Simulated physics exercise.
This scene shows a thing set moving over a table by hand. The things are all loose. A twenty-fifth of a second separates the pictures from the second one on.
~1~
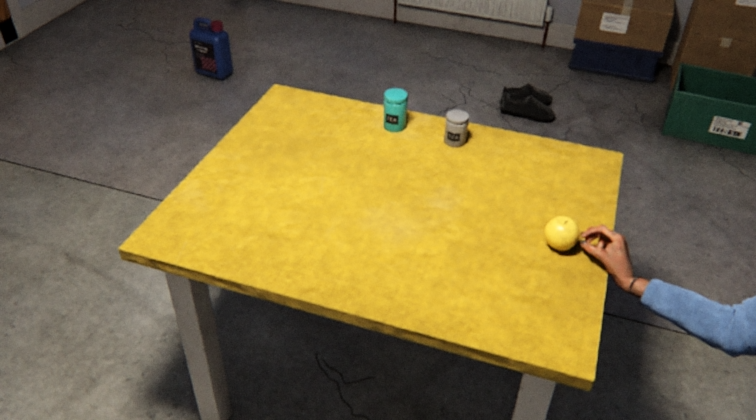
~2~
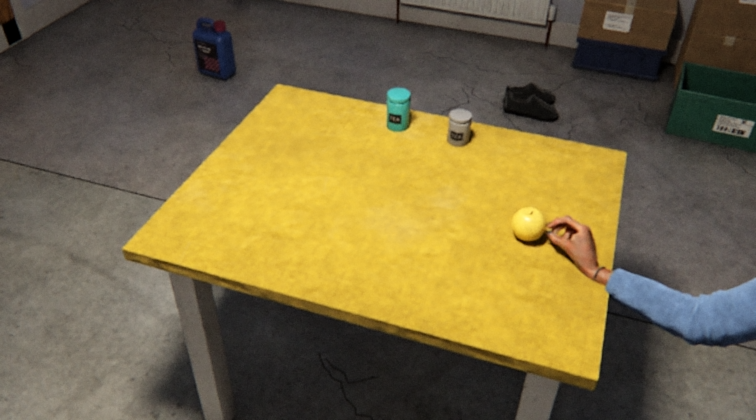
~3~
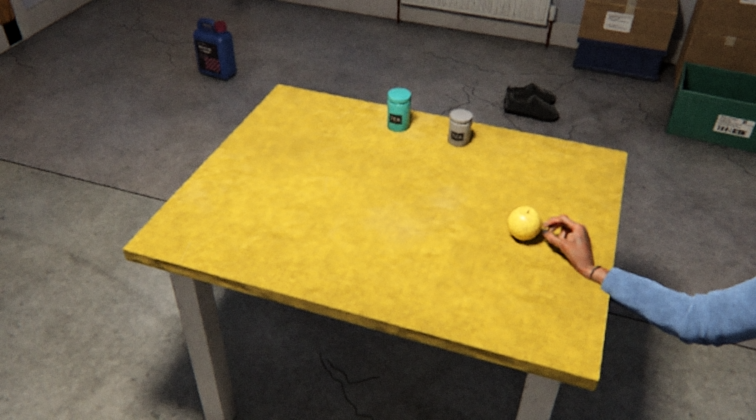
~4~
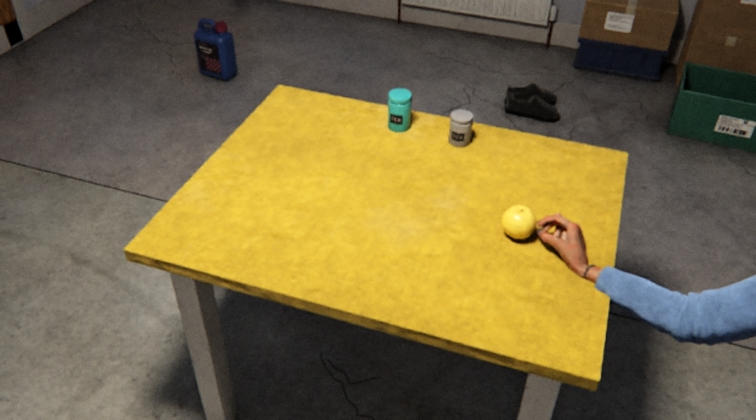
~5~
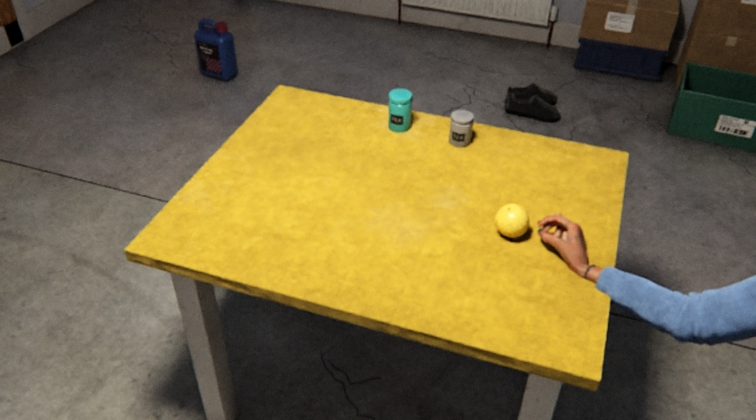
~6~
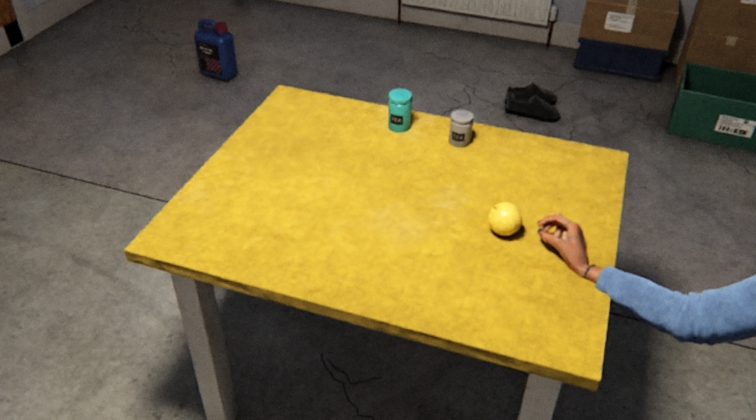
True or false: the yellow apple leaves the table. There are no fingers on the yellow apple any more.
False.
Then, 0.30 s later than the last frame, yellow apple moved well along near (460, 209).
Then, 0.60 s later than the last frame, yellow apple moved well along near (427, 202).
When it is over, moved from the start, yellow apple. End places, in pixels of the last picture, yellow apple near (394, 194).
